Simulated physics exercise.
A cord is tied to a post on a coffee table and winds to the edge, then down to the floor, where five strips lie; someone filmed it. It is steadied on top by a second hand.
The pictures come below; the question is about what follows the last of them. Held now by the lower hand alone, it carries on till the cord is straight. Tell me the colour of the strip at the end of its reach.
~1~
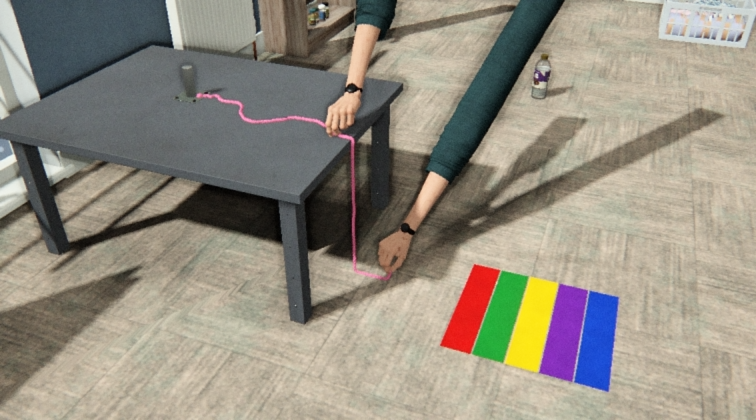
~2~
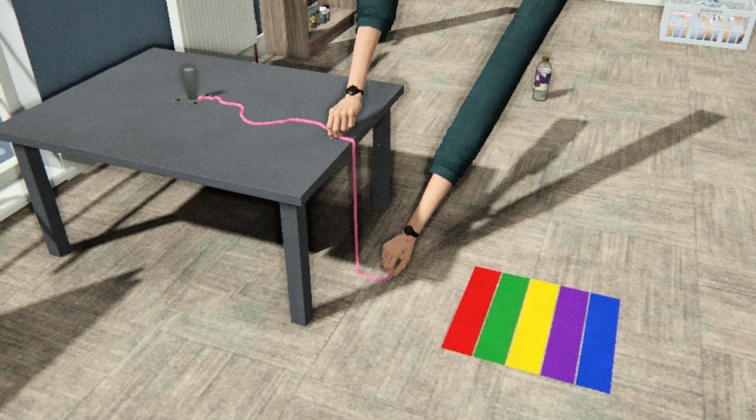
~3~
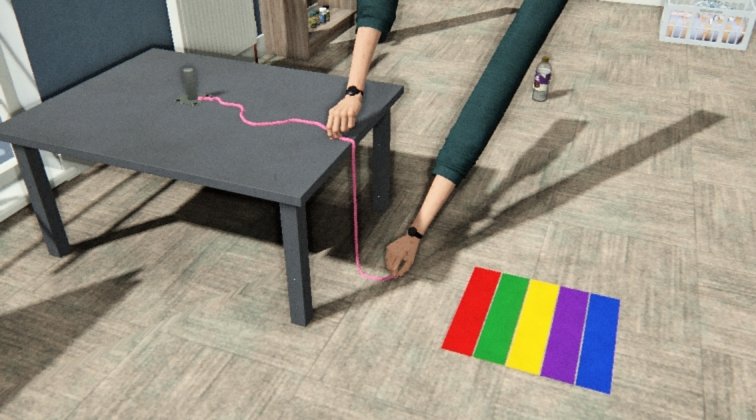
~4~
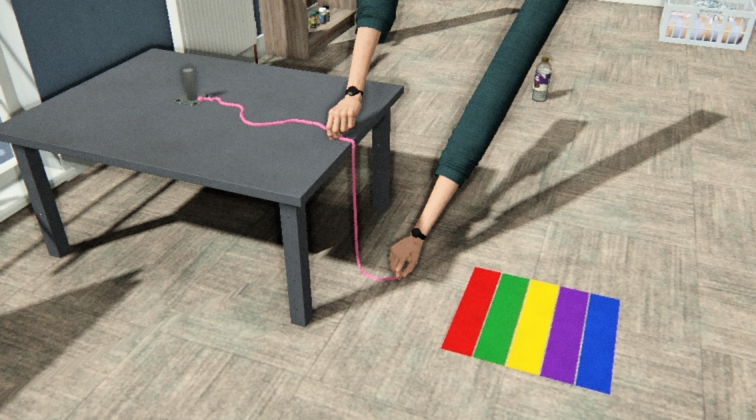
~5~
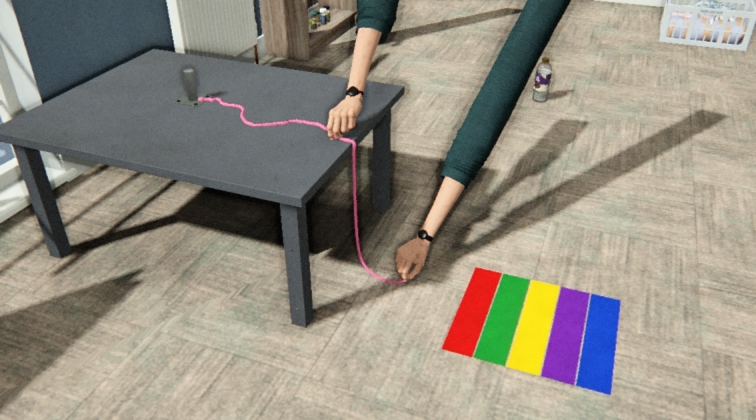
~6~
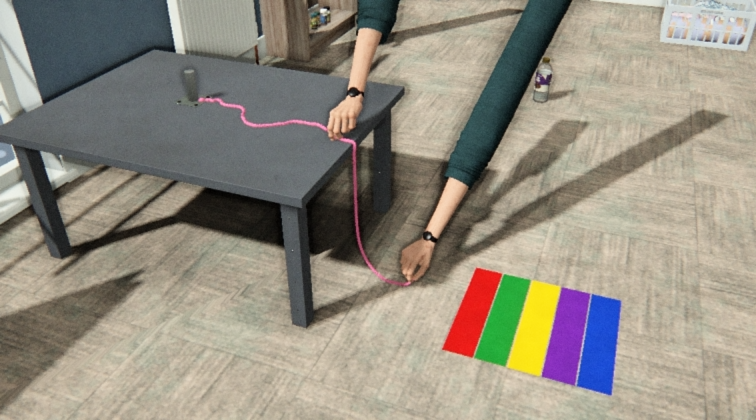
It is yellow.
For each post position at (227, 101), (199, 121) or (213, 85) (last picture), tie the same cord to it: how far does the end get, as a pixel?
Try 1 about (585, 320), try 2 about (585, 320), try 3 about (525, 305).
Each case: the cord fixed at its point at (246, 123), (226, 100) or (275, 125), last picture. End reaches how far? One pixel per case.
First near (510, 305), then near (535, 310), then near (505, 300).
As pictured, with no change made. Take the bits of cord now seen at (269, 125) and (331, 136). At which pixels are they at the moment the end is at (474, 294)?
Near (295, 125) and (357, 154).
Soon after, end near (474, 294); over red.
After that, end near (515, 304); over green.
At the stop, end near (540, 310); over yellow. The end stops over the yellow strip.
